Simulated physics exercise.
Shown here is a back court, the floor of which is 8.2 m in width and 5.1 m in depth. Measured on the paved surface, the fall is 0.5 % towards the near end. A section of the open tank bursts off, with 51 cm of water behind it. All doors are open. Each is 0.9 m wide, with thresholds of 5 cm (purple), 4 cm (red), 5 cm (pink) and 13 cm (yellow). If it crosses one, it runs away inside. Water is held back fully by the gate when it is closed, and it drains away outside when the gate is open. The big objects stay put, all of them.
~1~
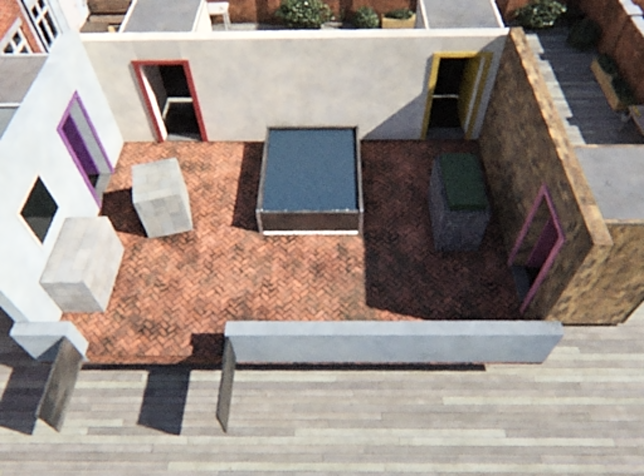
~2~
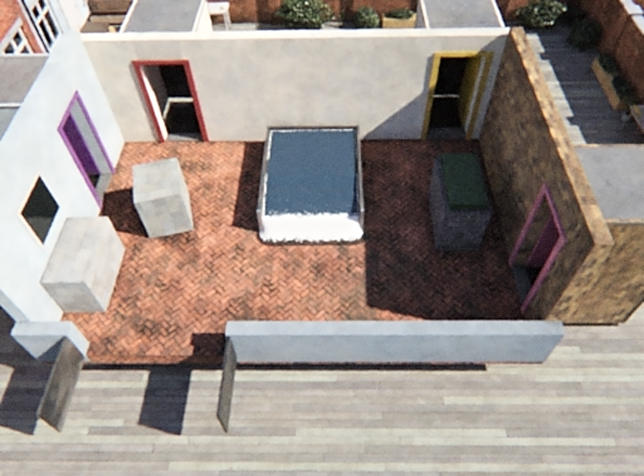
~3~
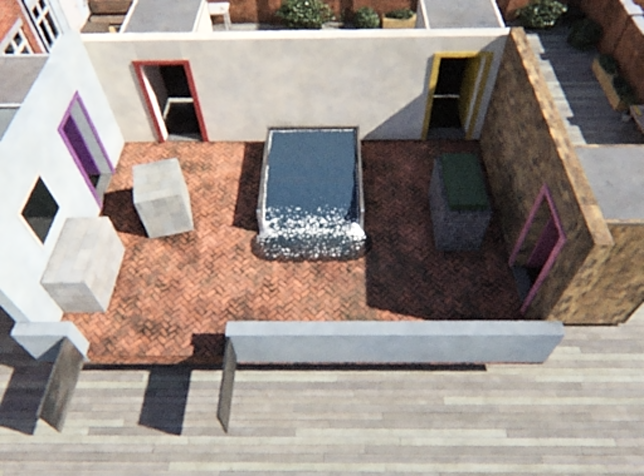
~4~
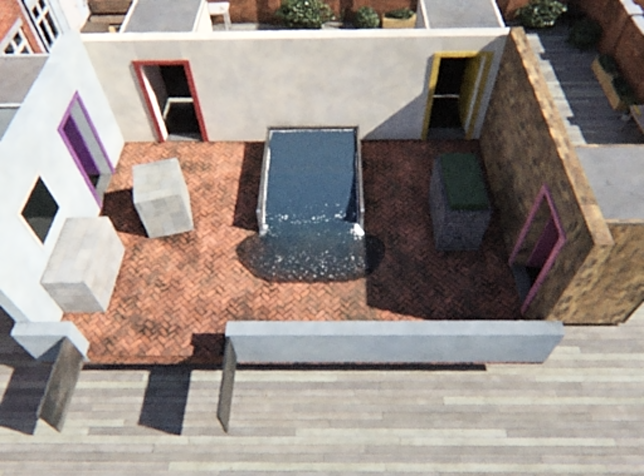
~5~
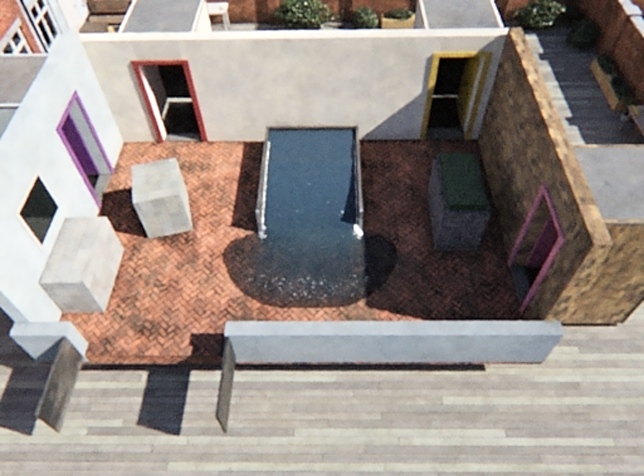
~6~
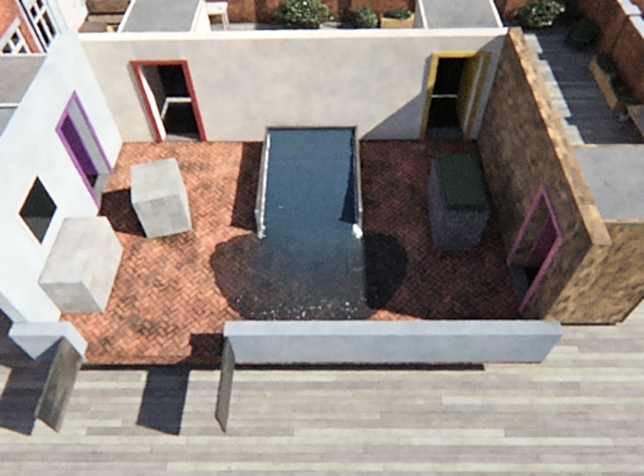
A raised, open tank of dark blue water stands at the back of a walled court paved in red herringbone brick, seen from high above by a still camera. Pale blocks sit to the left, a green-topped one to the right, among open doorways edged in red, yellow, purple and pink. Water bursts white from the tank's near side, then spreads forward and sideways in a dark, thinning sheet across the bricks.
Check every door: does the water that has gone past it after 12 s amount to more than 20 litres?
At the end, purple door: Less than stated, red door: Less than stated, pink door: More than stated, yellow door: Less than stated.
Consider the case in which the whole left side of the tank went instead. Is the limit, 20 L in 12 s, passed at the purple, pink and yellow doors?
Against that limit: Purple above, pink not over, yellow not over.
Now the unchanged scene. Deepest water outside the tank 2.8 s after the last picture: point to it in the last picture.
Look around (516, 342).
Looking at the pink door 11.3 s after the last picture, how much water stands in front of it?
The depth there is around 5.5 cm.
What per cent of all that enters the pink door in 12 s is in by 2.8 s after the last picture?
About 10%.
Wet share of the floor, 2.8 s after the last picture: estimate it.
Around 45 per cent wet.
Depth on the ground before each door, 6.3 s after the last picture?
In centimetres, the purple door has 5, the red door 0, the pink door 11 and the yellow door 10.
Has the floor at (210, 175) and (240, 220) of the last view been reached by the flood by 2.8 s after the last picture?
Untouched, untouched.
Then, 0.7 s after the last picture water covers 25 % of the floor and is deepest (31 cm) near (303, 342); purple door not reached, red door not reached, pink door not reached, yellow door not reached.
Then, 1.5 s after the last picture water covers 35 % of the floor and is deepest (32 cm) near (303, 342); purple door not reached, red door not reached, pink door not reached, yellow door not reached.
Then, 2.8 s after the last picture water covers 45 % of the floor and is deepest (28 cm) near (516, 342); purple door not reached, red door not reached, pink door 17 cm at the sill, 22 L in, yellow door not reached.
Then, 6.3 s after the last picture water covers 75 % of the floor and is deepest (14 cm) near (475, 140); purple door 5 cm at the sill, 0 L in, red door not reached, pink door 11 cm at the sill, 167 L in, yellow door 10 cm at the sill, 1 L in.
Then, 11.3 s after the last picture water covers 95 % of the floor and is deepest (8 cm) near (470, 151); purple door 2 cm at the sill, 0 L in, red door 2 cm at the sill, 0 L in, pink door 5 cm at the sill, 204 L in, yellow door 6 cm at the sill, 1 L in.
